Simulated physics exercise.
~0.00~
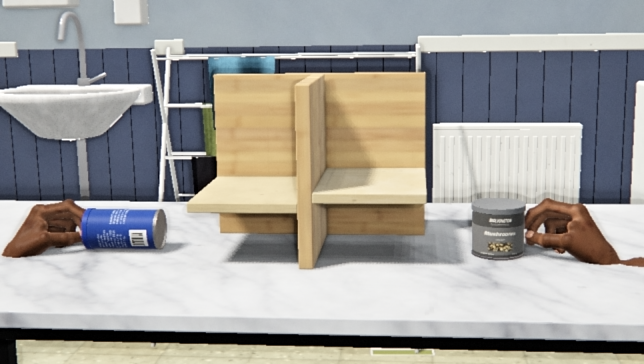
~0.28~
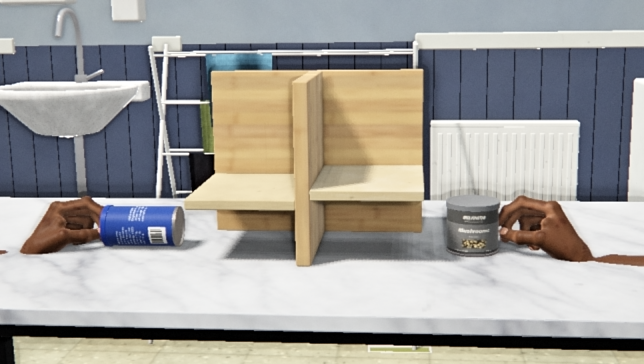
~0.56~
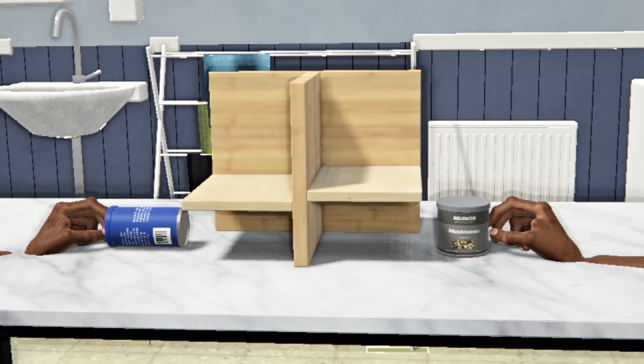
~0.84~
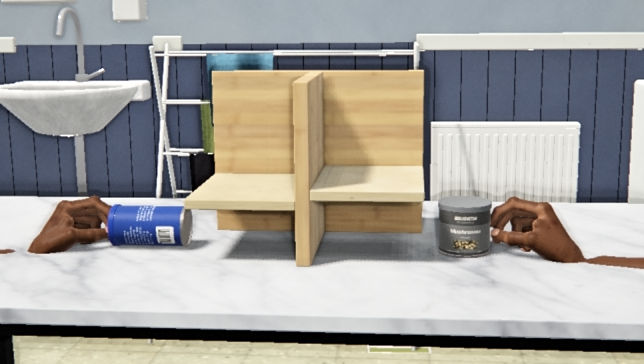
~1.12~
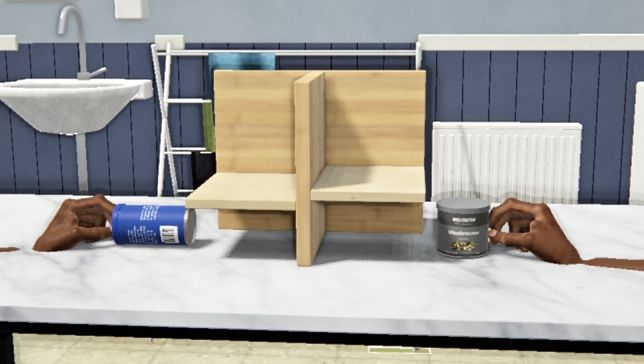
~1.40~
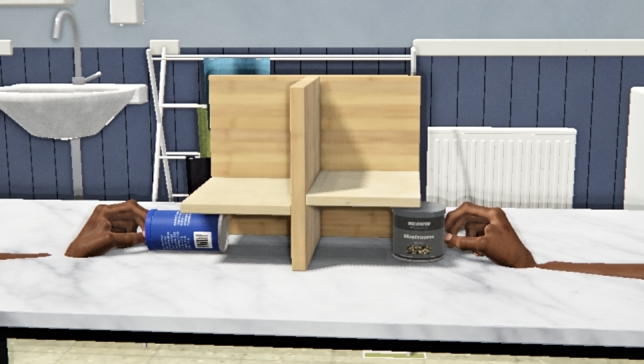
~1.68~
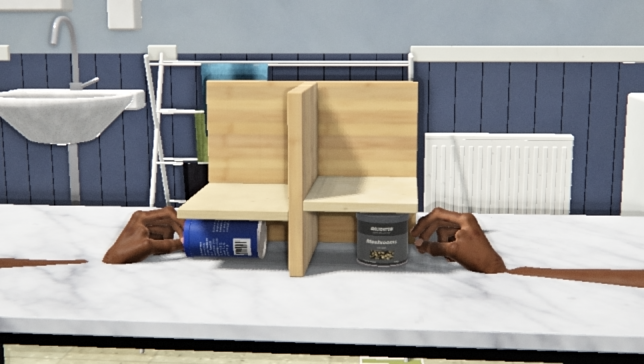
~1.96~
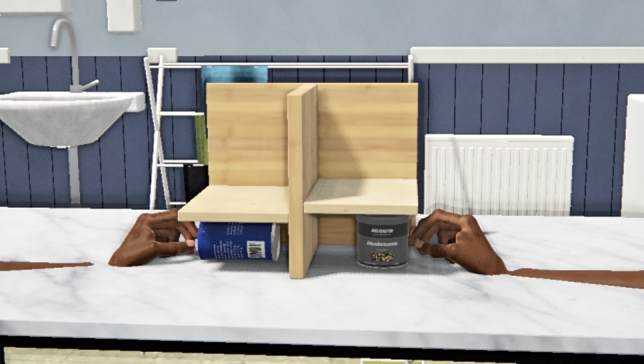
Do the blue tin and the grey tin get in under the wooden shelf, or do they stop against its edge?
Both tins get in under the shelf, the blue one on the left side and the grey one on the right.
